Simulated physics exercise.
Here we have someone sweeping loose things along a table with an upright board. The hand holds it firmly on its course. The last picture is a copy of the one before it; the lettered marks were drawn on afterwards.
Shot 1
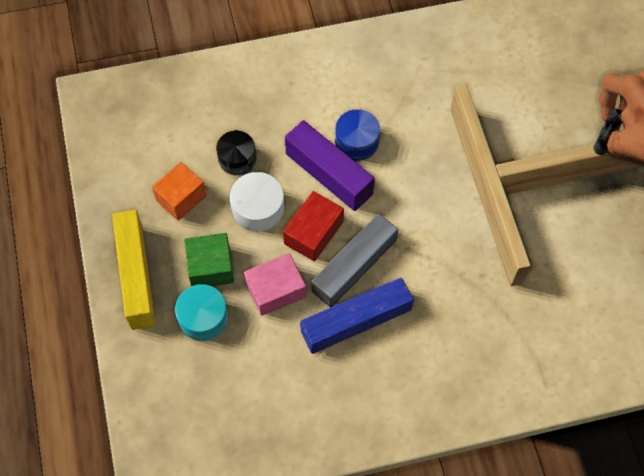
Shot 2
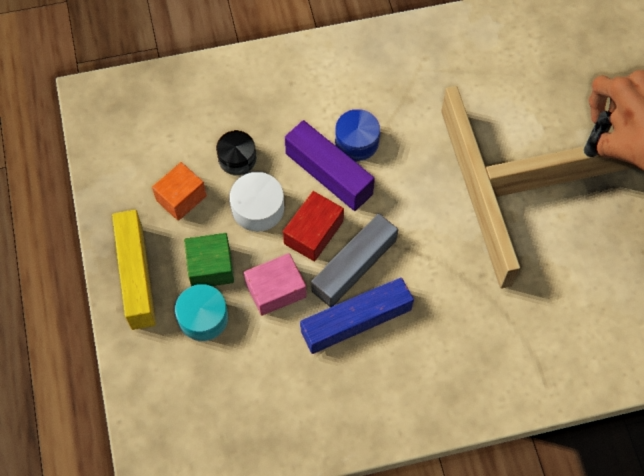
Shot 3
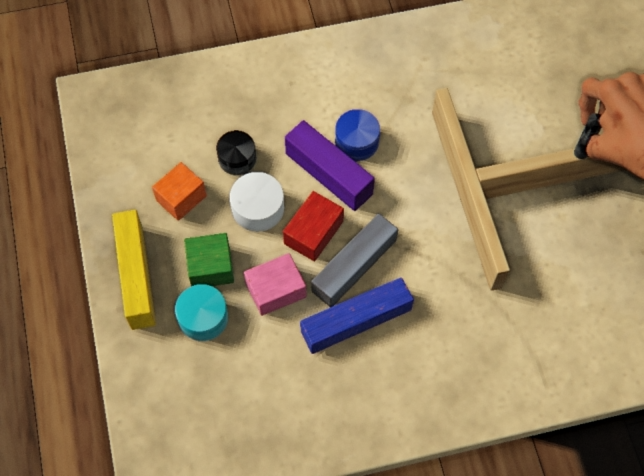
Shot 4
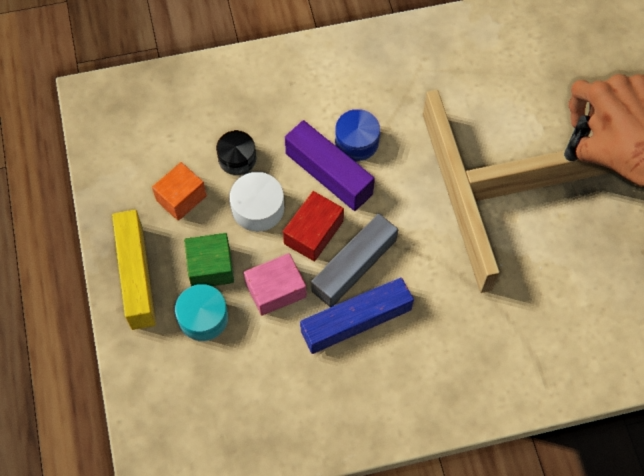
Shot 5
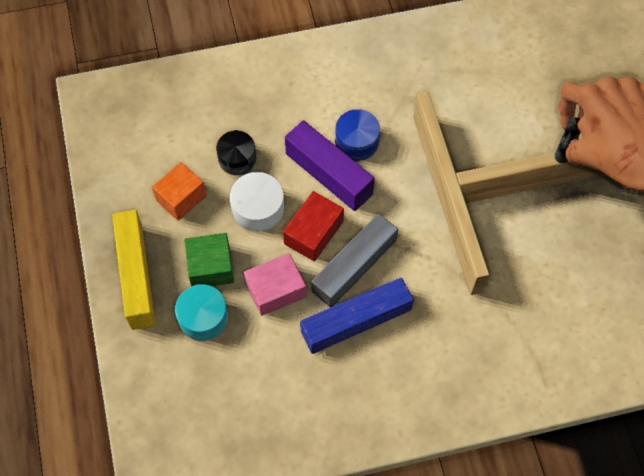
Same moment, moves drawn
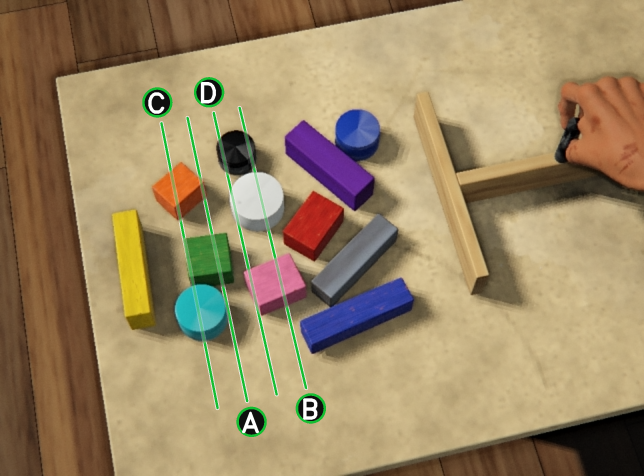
To begin with, a hand at the right grips the handle of an upright wooden board, with colourful blocks, bars and round tins lying to its left. The hand then slides the board steadily leftward across the table, narrowing the gap a little, while the loose pieces stay still and untouched.
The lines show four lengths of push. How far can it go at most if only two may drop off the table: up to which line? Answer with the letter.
Stop at C.
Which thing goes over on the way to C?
The yellow bar.
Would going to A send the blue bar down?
No.
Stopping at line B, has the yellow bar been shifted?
No.
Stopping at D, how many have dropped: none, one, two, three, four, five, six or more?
The count is none.
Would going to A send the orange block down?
No.
On the copy, A at (216, 250); B at (271, 239); C at (188, 256); D at (243, 245).
On C. First, board (357, 200); blue bar (323, 331); black tin (232, 152).
Then, board (262, 220); yellow bar (125, 270); turquoise tin (176, 332).
Finally, board (189, 235); yellow bar over the edge; green block (98, 283); one fallen.
By contrast, A is within the limit but short; B is within the limit but short; D is within the limit but short.
